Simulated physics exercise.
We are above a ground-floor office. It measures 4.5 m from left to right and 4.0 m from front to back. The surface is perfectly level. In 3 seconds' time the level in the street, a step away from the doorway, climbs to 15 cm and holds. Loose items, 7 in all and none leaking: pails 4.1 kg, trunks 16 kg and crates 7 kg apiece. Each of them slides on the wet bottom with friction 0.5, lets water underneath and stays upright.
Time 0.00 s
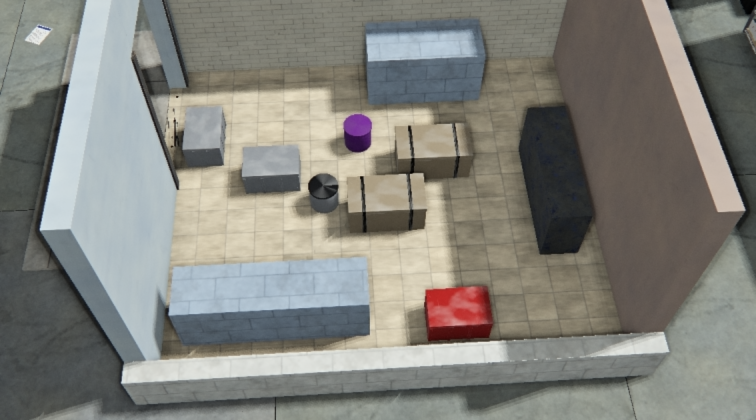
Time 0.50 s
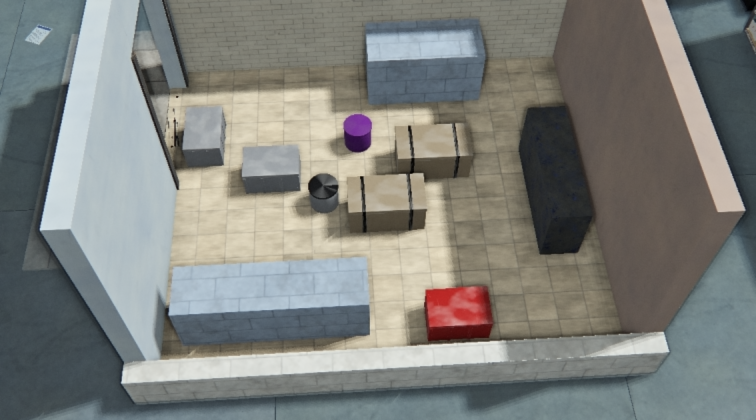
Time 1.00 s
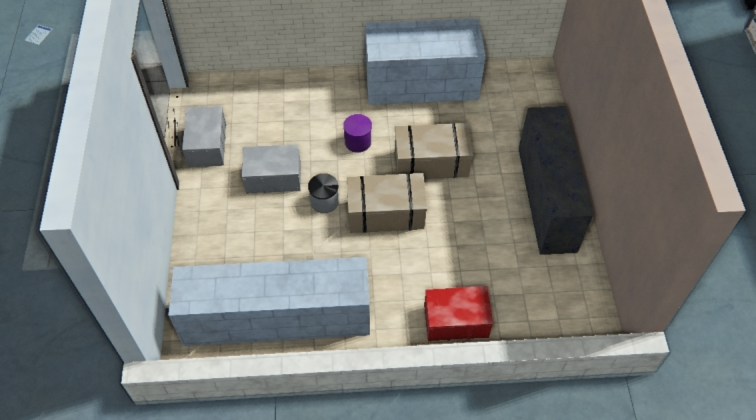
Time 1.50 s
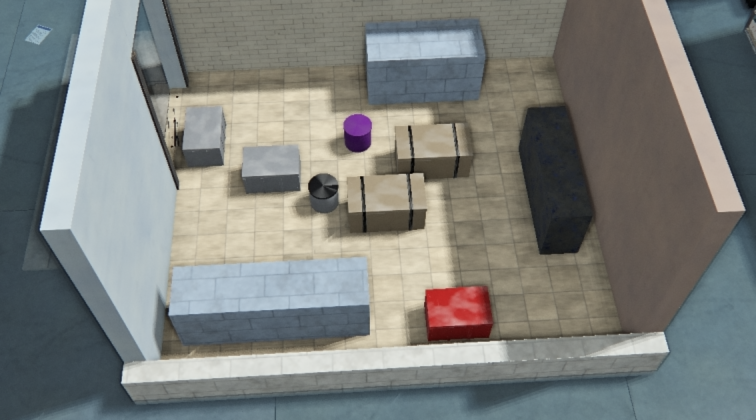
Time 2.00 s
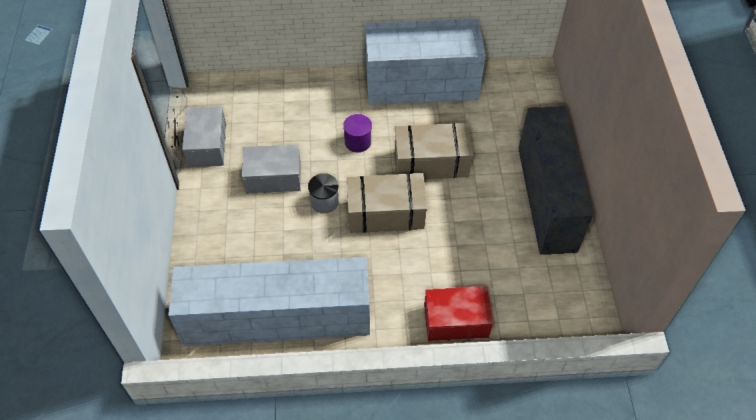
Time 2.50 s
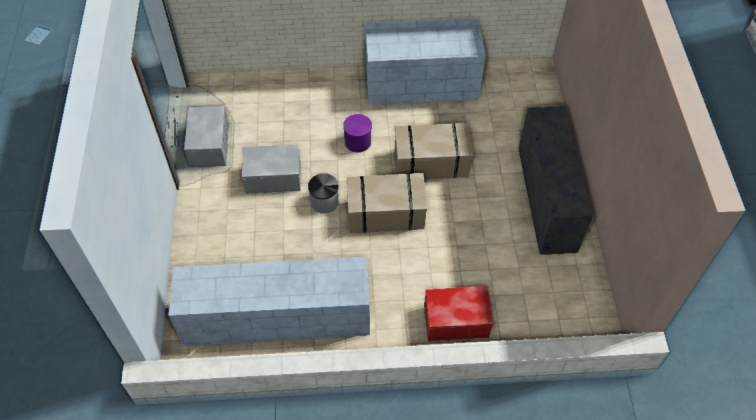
The clip opens on a high view into a walled, tiled room holding a red crate, a purple pail, strapped trunks, grey blocks and a dark cabinet-like block. The ground outside turns from grey to bluish, then a small clear patch appears inside the left doorway, while every object stays still.
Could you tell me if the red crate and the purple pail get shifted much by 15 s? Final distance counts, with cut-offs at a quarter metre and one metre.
Red crate - a small shift. Purple pail - a big shift.
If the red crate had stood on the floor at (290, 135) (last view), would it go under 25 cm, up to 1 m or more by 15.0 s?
What happens is it gets pushed a long way.
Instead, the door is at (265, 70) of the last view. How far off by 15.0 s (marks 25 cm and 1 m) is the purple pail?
So the purple pail is well away by then.
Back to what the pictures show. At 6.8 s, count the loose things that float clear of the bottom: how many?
Answer: 1.
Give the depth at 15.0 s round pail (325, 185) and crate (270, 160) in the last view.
Depth approx. 6 cm / 6 cm.
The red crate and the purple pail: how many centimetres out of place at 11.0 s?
Shifts by then: Around 20 and 200 cm.
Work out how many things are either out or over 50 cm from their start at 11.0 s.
That would be 6.
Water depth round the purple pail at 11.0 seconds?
Depth: About 8 cm.
After 3.5 s the red crate is near (459, 306), 0.0 m from its start, aground; the purple pail is near (358, 125), 0.0 m from its start, aground; 0 afloat.
After 6.8 s the red crate is near (459, 306), 0.0 m from its start, aground; the purple pail is near (499, 106), 1.6 m from its start, aground; 1 afloat.
After 11.0 s the red crate is near (471, 323), 0.2 m from its start, afloat; the purple pail is near (493, 69), 1.8 m from its start, afloat; 7 afloat.
After 15.0 s the red crate is near (403, 319), 0.6 m from its start, afloat; the purple pail is near (555, 95), 2.2 m from its start, afloat; 7 afloat.
